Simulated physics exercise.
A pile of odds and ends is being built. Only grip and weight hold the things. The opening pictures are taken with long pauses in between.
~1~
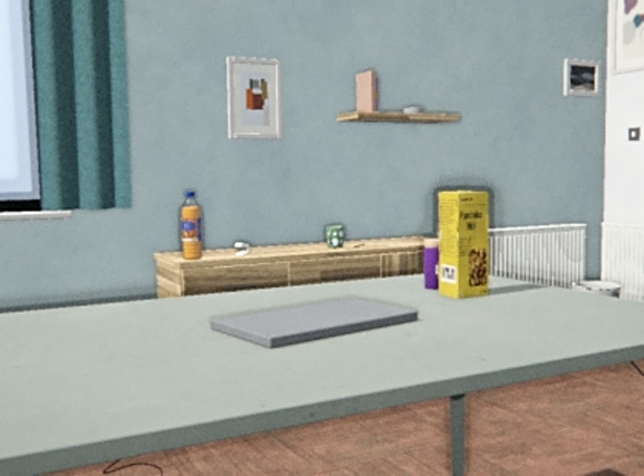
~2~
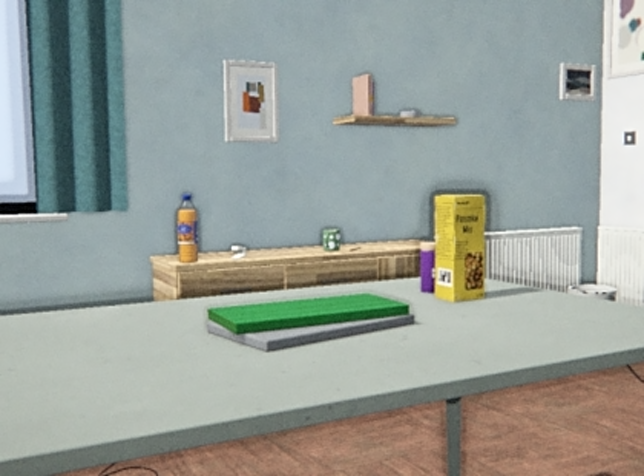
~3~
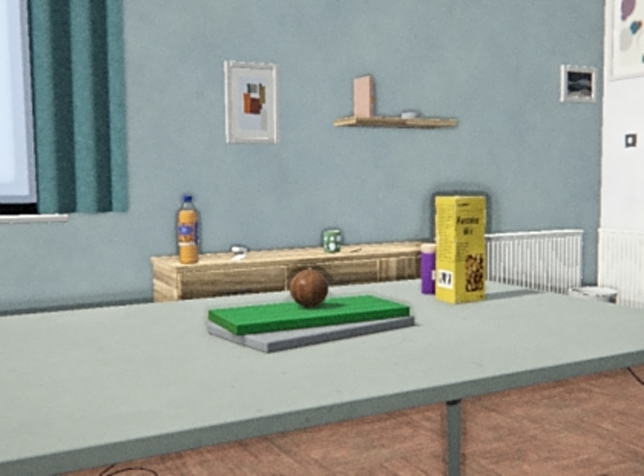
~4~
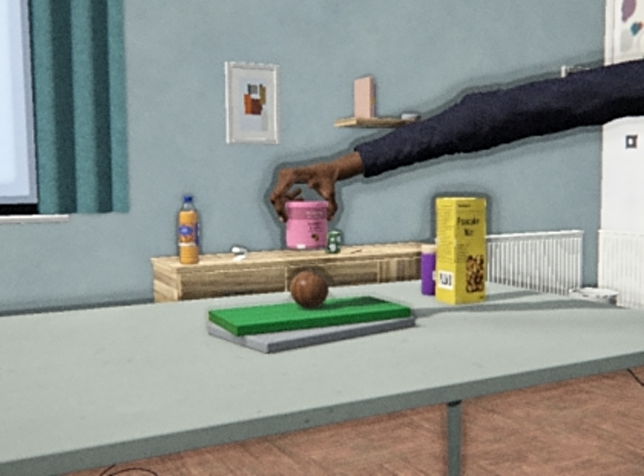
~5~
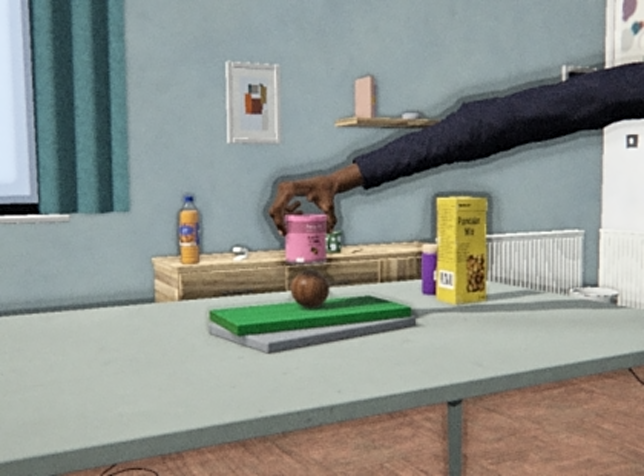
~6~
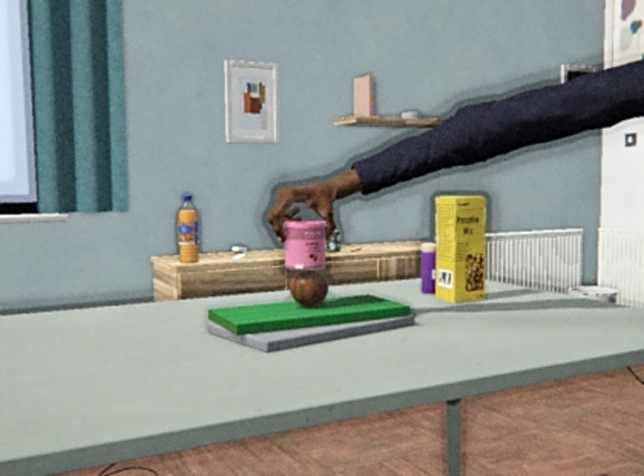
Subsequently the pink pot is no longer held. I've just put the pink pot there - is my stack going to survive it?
No, my guess is a failure.
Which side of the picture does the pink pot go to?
It goes leftward.
Then, 0.40 s on from there, pink pot now fallen.
Then, 0.60 s on from there, things are still on the move.
Then, 1.00 s on from there, as before.
In the end, fallen, pink pot; the other 5 unmoved. At the end, from the last picture's camera, pink pot near (163, 321). The pile gives way.
